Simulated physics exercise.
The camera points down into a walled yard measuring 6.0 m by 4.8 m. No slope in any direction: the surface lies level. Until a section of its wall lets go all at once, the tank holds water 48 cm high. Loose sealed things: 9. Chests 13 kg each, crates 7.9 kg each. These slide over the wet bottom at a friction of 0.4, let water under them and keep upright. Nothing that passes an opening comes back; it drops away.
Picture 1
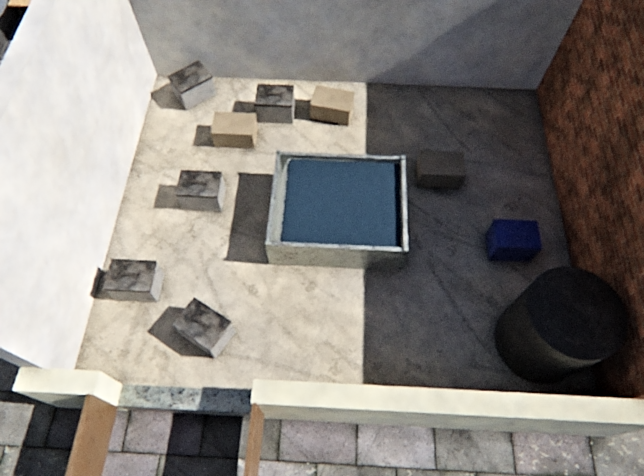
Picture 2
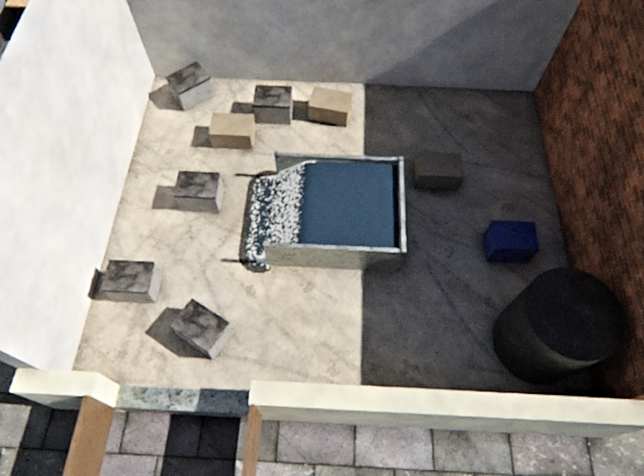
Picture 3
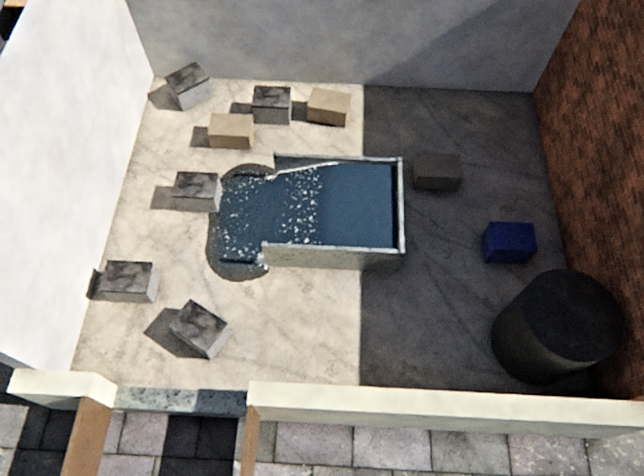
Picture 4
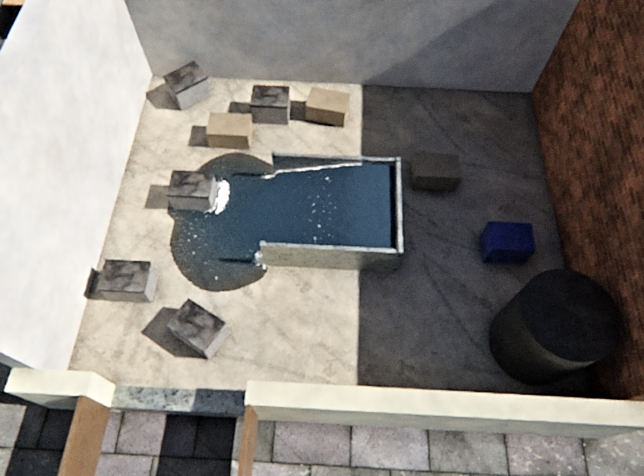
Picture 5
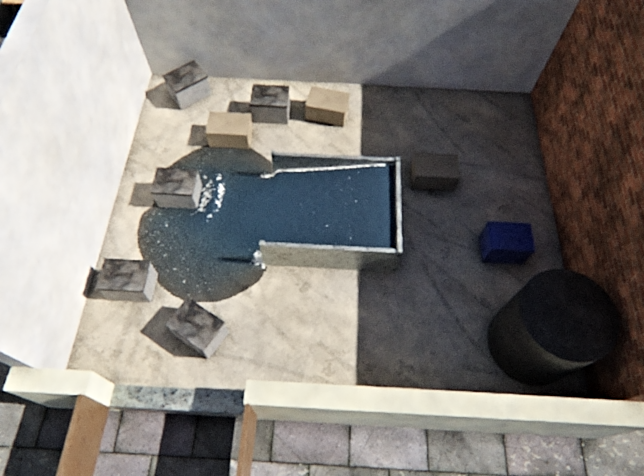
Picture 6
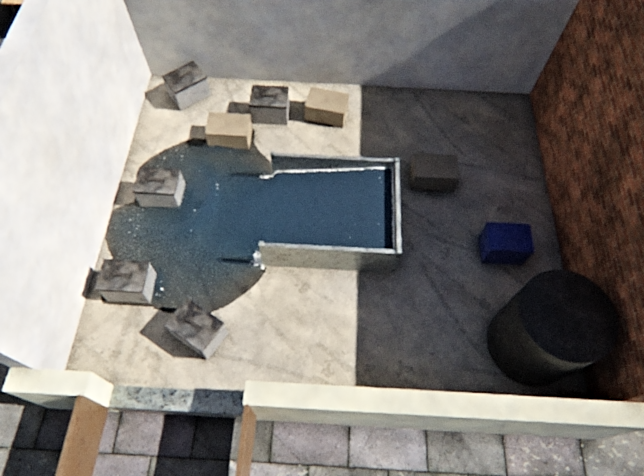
To begin with, a tank full of blue water stands in a walled yard among scattered blocks and a dark cylinder. Its left side opens and water pours out across the pale floor, then spreads around the nearest block and pushes it left, while the blue box stays still.
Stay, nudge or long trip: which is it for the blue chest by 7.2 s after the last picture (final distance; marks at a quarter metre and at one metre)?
Essentially unmoved.
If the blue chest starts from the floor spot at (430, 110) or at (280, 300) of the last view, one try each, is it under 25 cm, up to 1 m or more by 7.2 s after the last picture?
Run one, it remains planted; run two, it remains planted.
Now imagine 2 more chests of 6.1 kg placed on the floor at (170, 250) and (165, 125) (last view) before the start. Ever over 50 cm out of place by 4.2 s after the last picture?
Beyond the mark, beyond the mark.
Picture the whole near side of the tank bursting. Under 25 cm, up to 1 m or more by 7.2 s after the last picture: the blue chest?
Note: Blue chest displaced moderately.
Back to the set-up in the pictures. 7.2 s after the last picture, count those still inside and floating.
Tally: 2 of them.
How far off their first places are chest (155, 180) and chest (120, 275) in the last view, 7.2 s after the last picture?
In turn: 250 cm, 200 cm.
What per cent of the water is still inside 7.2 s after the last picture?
Around 82 % of the water.
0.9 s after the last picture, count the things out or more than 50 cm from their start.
By my reckoning, 1.
Then, 0.9 s after the last picture the blue chest is near (510, 237), 0.0 m from its start, aground; 0 of 9 are out; 1 afloat.
Then, 2.8 s after the last picture the blue chest is near (510, 237), 0.0 m from its start, aground; 0 of 9 are out; 1 afloat.
Then, 4.8 s after the last picture the blue chest is near (510, 237), 0.0 m from its start, aground; 0 of 9 are out; 2 afloat.
Then, 7.2 s after the last picture the blue chest is near (510, 237), 0.0 m from its start, aground; 0 of 9 are out; 2 afloat.
